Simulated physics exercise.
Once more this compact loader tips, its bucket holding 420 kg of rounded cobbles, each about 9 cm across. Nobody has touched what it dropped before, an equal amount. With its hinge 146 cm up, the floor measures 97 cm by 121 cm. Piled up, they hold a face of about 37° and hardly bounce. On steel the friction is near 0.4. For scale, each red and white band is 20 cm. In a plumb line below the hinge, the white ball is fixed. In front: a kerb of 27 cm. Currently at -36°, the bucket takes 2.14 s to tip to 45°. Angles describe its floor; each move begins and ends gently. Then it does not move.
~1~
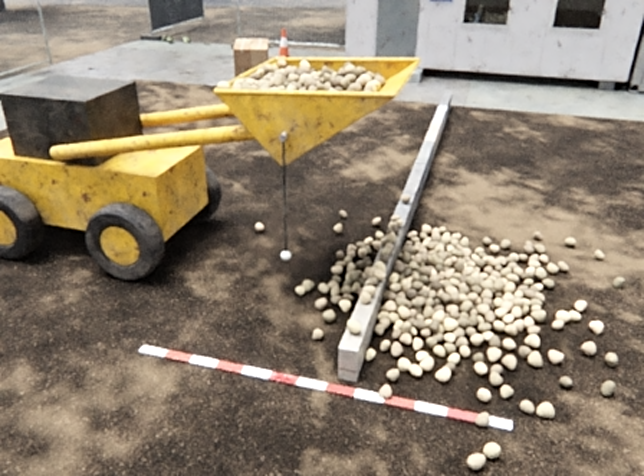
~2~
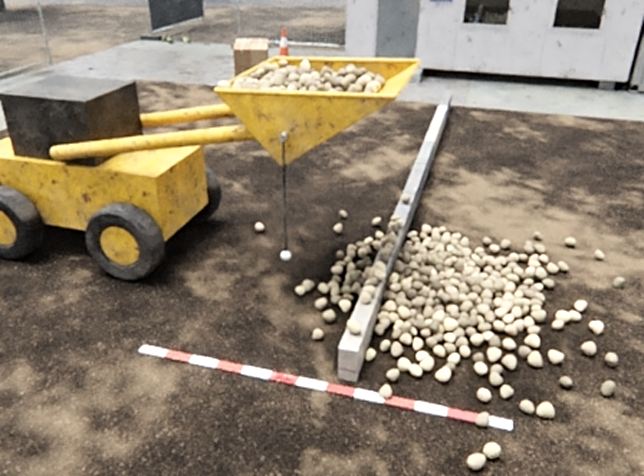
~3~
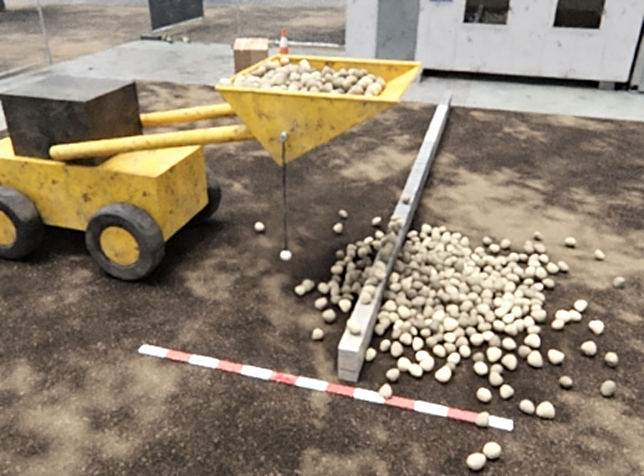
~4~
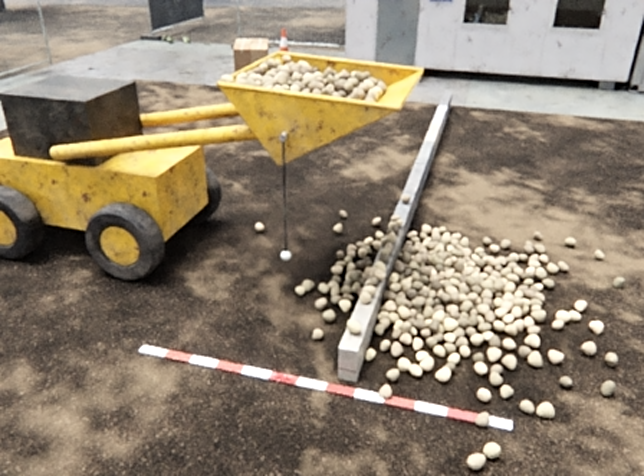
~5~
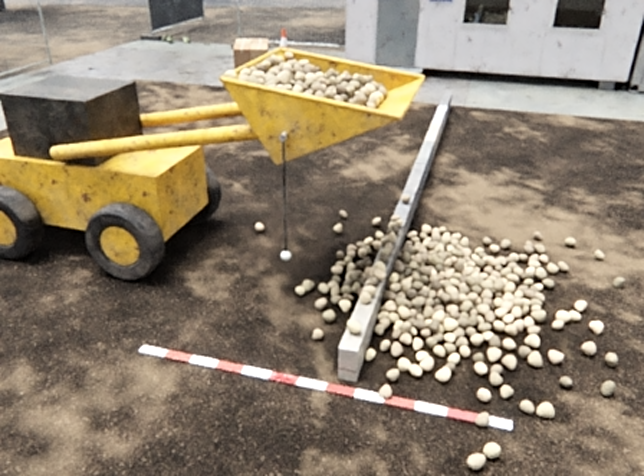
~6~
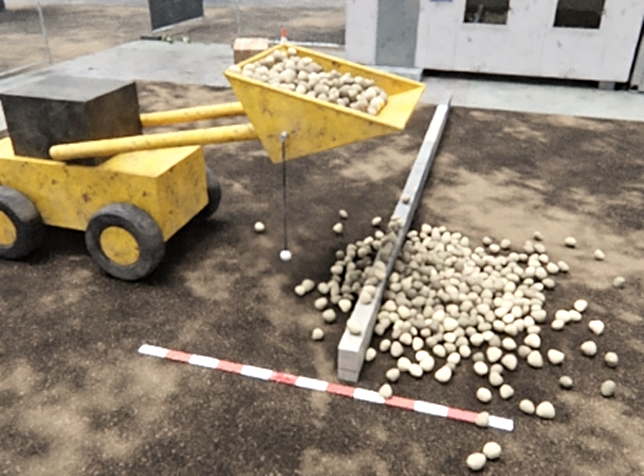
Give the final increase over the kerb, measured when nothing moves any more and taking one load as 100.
Close to 96 parts in a hundred.
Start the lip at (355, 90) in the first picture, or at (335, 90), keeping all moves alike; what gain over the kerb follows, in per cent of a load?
Case one about 35 %, case two about 15 %.
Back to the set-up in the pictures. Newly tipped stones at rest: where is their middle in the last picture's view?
The middle lies near (434, 271) in the last picture.
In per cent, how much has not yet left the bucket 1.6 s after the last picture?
Around 10 per cent of the load is still inside.
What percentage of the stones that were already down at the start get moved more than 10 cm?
I'd say roughly 25 per cent of them.
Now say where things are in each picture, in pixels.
In the first picture, the bucket is at -36°, its lip at (395, 96); the top of the load is at (322, 73). The earlier load is highest near (382, 261), 32 cm above ground level, 14 % on this side of the kerb, 86 % over the kerb.
In the second picture, the bucket is at -35°, its lip at (396, 97); the top of the load is at (300, 73).
In the third picture, the bucket is at -33°, its lip at (397, 102); the top of the load is at (284, 73).
In the fourth picture, the bucket is at -30°, its lip at (399, 108); the top of the load is at (278, 68).
In the fifth picture, the bucket is at -26°, its lip at (401, 118); the top of the load is at (280, 65).
The sixth picture shows lip at (402, 129), floor tilted -20°, highest stones at (282, 61).
Then, 1.0 s after the last picture the floor is at 32°; in per cent of one load, 95 in the bucket, 17 on this side of the kerb, 88 over the kerb; the foremost stones are past the picture's edge.
Then, 1.6 s after the last picture the floor is at 45°; in per cent of one load, 8 in the bucket, 31 on this side of the kerb, 161 over the kerb; the foremost stones are past the picture's edge.
Then, 2.0 s after the last picture the floor is at 45°; in per cent of one load, 0 in the bucket, 18 on this side of the kerb, 182 over the kerb; the foremost stones are past the picture's edge.
Then, 4.7 s after the last picture the floor is at 45°; in per cent of one load, 0 in the bucket, 18 on this side of the kerb, 182 over the kerb; the foremost stones are past the picture's edge. Net gain over the kerb, 96.
